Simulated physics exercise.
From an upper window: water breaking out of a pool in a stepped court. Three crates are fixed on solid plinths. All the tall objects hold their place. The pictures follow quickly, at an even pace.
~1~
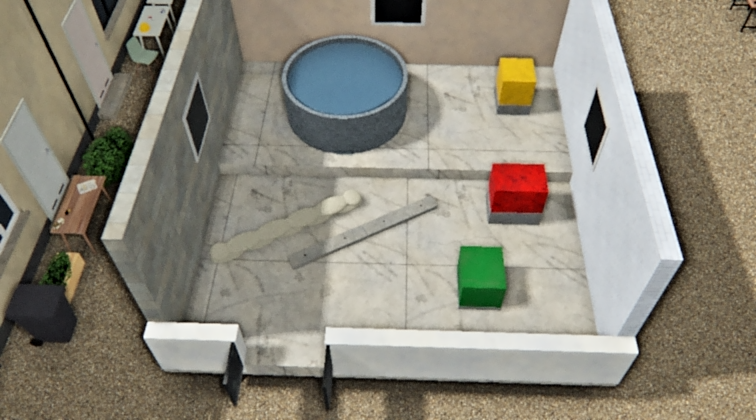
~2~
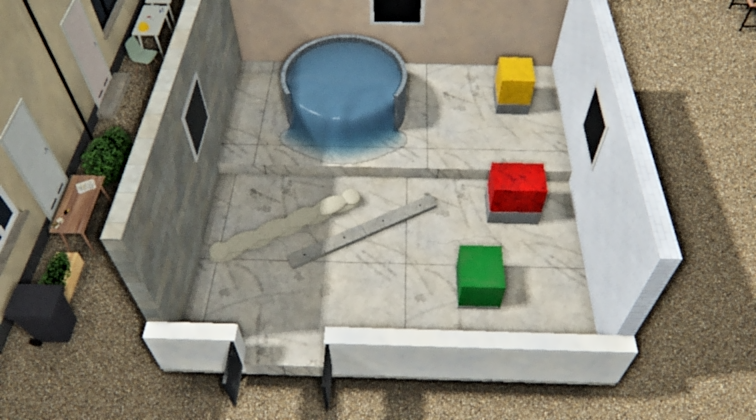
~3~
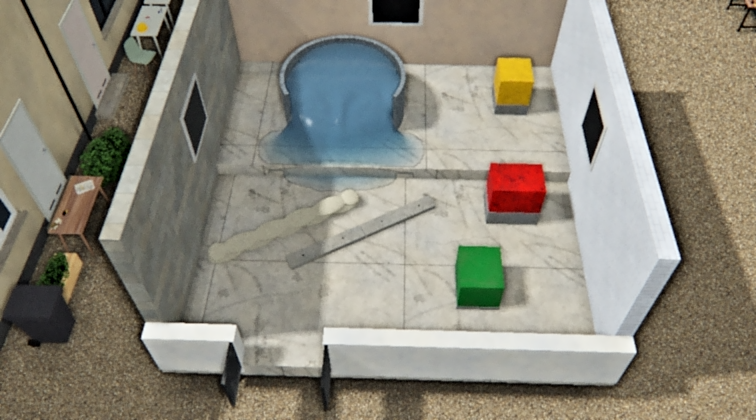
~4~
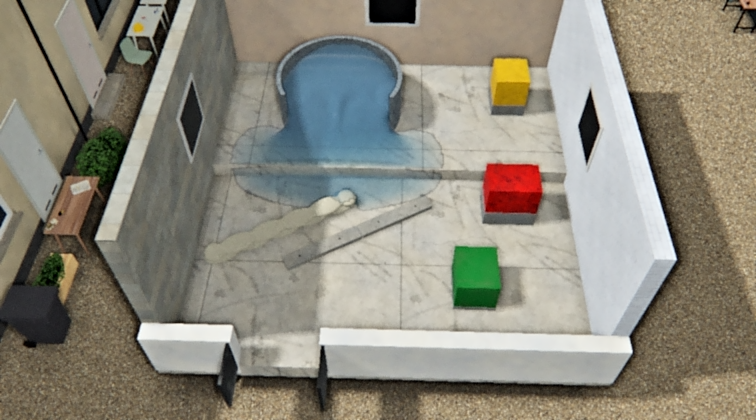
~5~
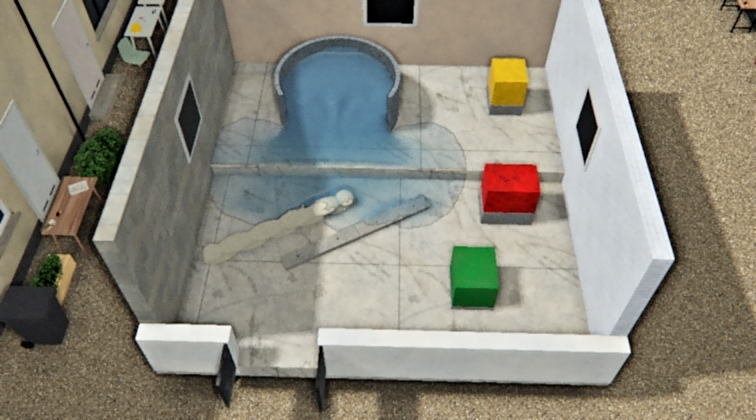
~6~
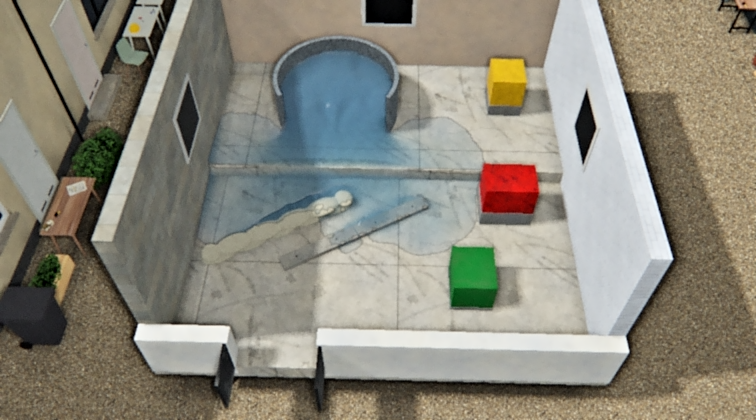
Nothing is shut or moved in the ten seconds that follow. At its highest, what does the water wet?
In the end: The yellow crate stays dry; the green crate gets wet; the red crate stays dry.
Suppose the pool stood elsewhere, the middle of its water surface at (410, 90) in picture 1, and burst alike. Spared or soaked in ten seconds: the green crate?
The green one is topped.
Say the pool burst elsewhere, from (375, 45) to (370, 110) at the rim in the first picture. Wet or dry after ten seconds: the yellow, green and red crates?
In short: The yellow one gets wet, the green one is wetted, the red one takes water.
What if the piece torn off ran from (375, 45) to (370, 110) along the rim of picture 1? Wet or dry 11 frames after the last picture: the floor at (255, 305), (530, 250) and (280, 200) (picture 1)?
As listed: Dry, awash, clear.
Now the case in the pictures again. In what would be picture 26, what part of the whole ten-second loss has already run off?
Near 25 in a hundred.
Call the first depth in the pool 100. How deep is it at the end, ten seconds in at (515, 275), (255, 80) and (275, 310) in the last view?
About 16, 2 and 10 per cent.
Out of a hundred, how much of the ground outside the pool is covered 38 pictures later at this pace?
Some 65 per cent.
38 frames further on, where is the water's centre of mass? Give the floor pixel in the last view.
Around (364, 237).
A moment on, water covers 50 % of the floor; the yellow crate water round its plinth, the green crate water round its plinth, the red crate water round its plinth.
Next, water covers 65 % of the floor; the yellow crate water round its plinth, the green crate water round its plinth, the red crate water round its plinth.
Then, water covers 70 % of the floor; the yellow crate water round its plinth, the green crate water round its plinth, the red crate water round its plinth.
Later, water covers 65 % of the floor; the yellow crate water round its plinth, the green crate water round its plinth, the red crate water round its plinth.
In the end, water covers 60 % of the floor; the yellow crate stayed above the water, the green crate was topped, the red crate stayed above the water.
